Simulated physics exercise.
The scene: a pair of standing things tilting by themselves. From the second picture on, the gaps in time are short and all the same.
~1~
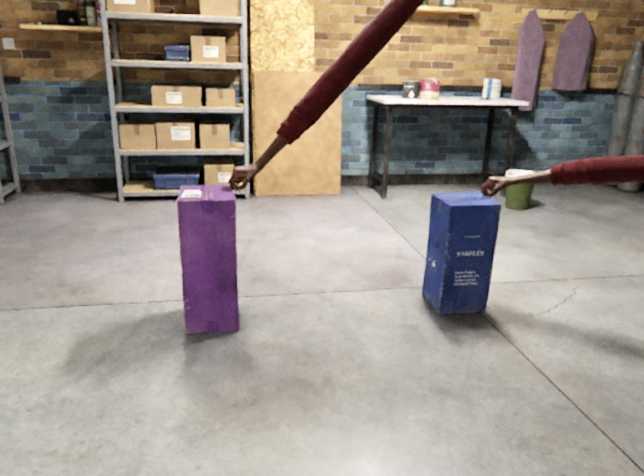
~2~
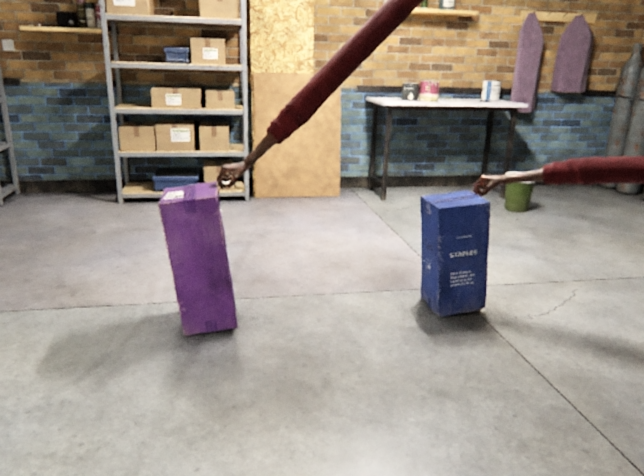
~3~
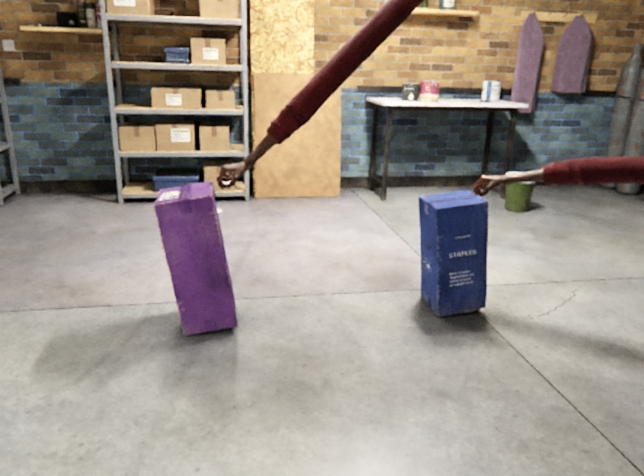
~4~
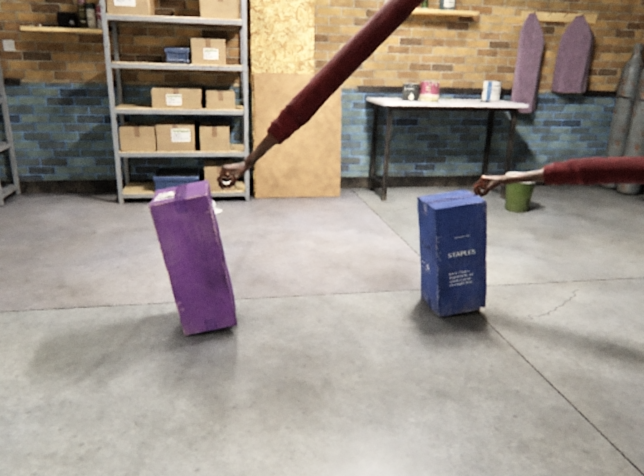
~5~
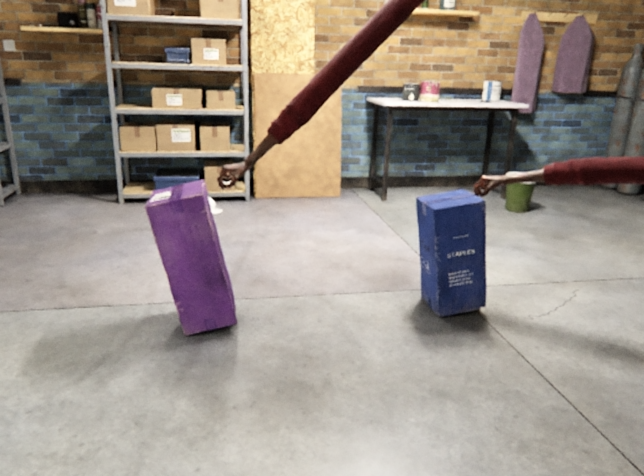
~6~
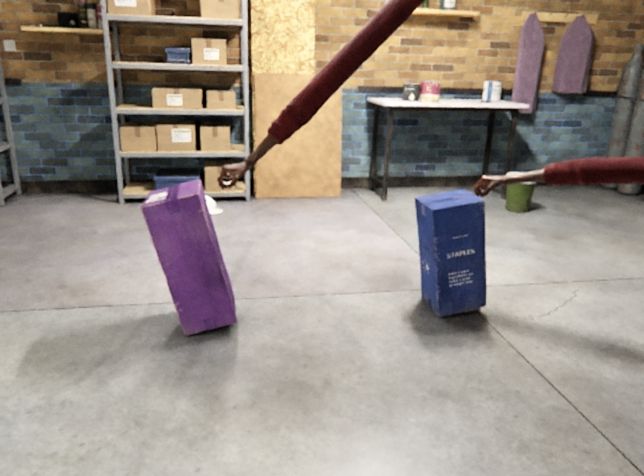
A tall purple box and a tall blue box stand upright on a concrete floor, each with a dark red arm reaching to its top from the right. Both tilt to the left, the arms staying still as the purple box leans steadily farther and the blue one only slightly more.
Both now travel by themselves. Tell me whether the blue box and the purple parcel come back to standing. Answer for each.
Outcome: The blue box rocks back upright and the purple parcel falls over.
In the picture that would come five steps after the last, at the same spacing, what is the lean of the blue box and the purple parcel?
It would show 10° and 20°.
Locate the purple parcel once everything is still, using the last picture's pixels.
At about (113, 303).
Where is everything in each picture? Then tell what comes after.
In the first picture, blue box (459, 253) upright; purple parcel (210, 258) upright.
In the second picture, blue box (453, 253) 6° off upright; purple parcel (201, 258) 7° off upright.
In the third picture, blue box (453, 253) 7° off upright; purple parcel (198, 257) 8° off upright.
In the fourth picture, blue box (452, 253) 8° off upright; purple parcel (196, 257) 10° off upright.
In the fifth picture, blue box (451, 253) 8° off upright; purple parcel (195, 257) 12° off upright.
In the sixth picture, blue box (451, 253) 9° off upright; purple parcel (193, 257) 14° off upright.
Then, 0.26 s after the last picture, blue box 2° off upright near (457, 255); purple parcel 32° off upright near (168, 258).
Then, 0.48 s after the last picture, blue box 4° off upright near (463, 254); purple parcel 60° off upright near (135, 274).
At rest, the blue box returns to its base, near (459, 256); the purple parcel goes down on its side, near (113, 303).
